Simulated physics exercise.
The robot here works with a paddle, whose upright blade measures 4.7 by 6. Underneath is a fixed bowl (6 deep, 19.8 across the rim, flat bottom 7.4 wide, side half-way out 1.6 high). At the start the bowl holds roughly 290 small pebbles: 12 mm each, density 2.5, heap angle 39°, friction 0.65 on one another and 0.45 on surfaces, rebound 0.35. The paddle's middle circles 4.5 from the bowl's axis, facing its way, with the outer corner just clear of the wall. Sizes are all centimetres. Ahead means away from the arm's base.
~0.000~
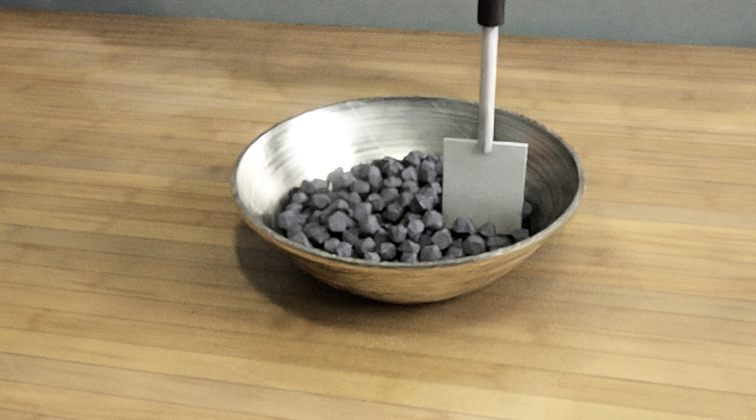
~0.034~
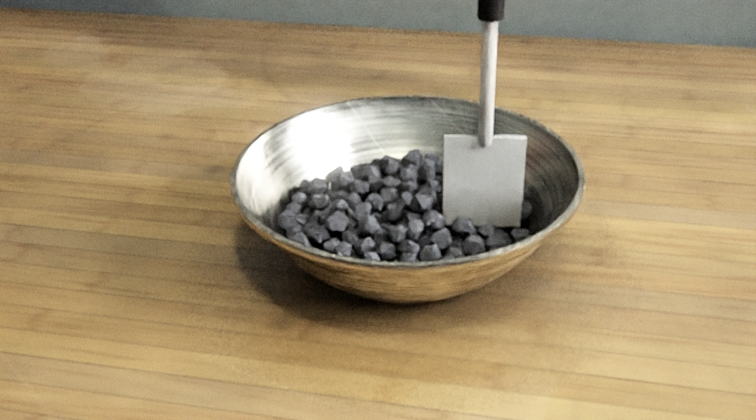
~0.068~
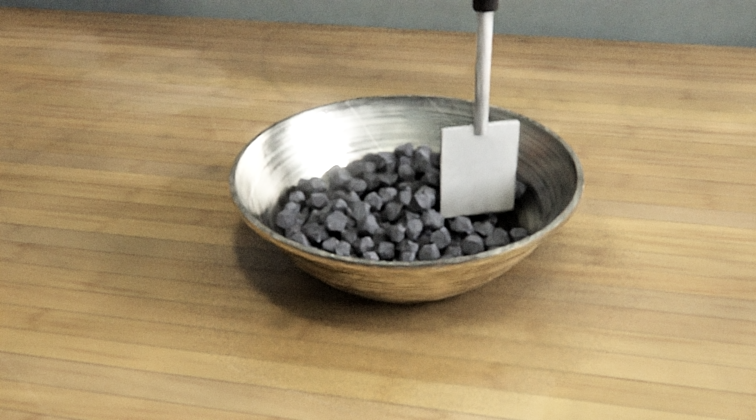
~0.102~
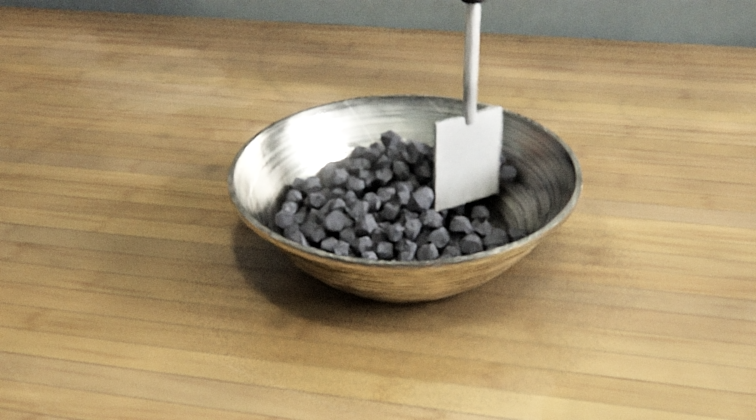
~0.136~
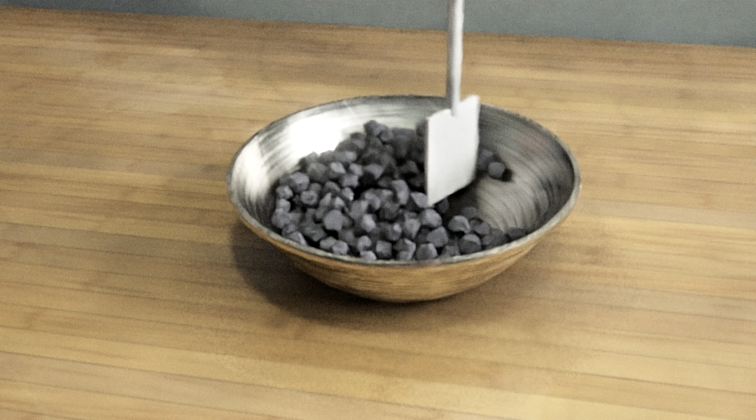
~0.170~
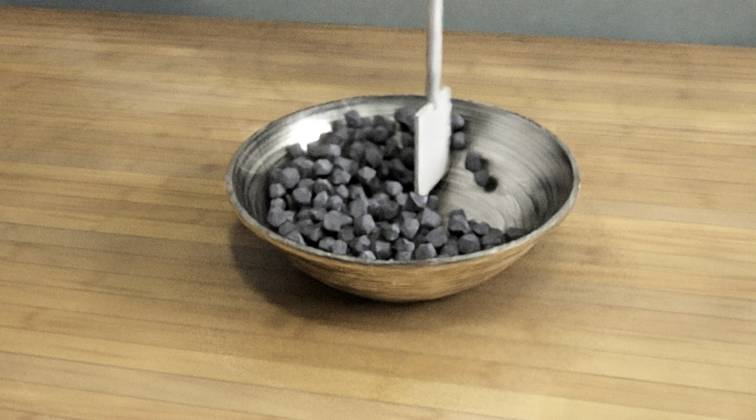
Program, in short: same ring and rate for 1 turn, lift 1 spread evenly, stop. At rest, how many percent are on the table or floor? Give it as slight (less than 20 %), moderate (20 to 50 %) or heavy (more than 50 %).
It is slight.
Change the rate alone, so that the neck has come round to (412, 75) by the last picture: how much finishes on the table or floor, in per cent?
Something like 15 percent, roughly.
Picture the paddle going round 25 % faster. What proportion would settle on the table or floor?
Estimated share: Near 15 %.
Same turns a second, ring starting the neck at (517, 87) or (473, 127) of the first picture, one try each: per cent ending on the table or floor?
Roughly 0 and 5 per cent.
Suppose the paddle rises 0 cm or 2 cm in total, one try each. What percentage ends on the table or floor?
I'd say some 10 per cent, and some 5 per cent.
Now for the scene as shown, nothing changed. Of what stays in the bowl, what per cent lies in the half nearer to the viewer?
About 45 per cent.
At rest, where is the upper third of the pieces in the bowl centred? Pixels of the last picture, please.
Centre, approx.: (465, 186).
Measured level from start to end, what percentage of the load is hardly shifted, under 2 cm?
I'd say something near 15 percent.
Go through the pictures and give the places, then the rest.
Paddle neck at (486, 118), 0° round; upper third of the load around (395, 204), from x 285 to 525, top at y 155; 287 in the bowl, in the first picture.
Paddle neck at (486, 112), 7° round; upper third of the load around (394, 202), from x 285 to 525, top at y 155, in the second picture.
Paddle neck at (481, 101), 24° round; upper third of the load around (394, 196), from x 285 to 520, top at y 145, in the third picture.
Paddle neck at (470, 92), 41° round; upper third of the load around (392, 183), from x 285 to 520, top at y 135, in the fourth picture.
Paddle neck at (453, 84), 58° round; upper third of the load around (382, 173), from x 280 to 515, top at y 120, in the fifth picture.
Paddle neck at (433, 78), 76° round; upper third of the load around (364, 163), from x 275 to 515, top at y 115; 287 in the bowl, in the sixth picture.
After 0.39 s, 185° round, highest piece 9 above the table; 279 in the bowl, 1 on the table or floor, 7 in flight or on the tool.
After 0.61 s, 295° round, highest piece 8 above the table; 262 in the bowl, 23 on the table or floor, 2 in flight or on the tool.
After 0.91 s, 0° round, highest piece 7 above the table; 256 in the bowl, 31 on the table or floor.
After 1.61 s, 0° round, highest piece 7 above the table; 256 in the bowl, 31 on the table or floor.
At rest, 256 in the bowl, 31 on the table or floor. That is 11 % on the table or floor.
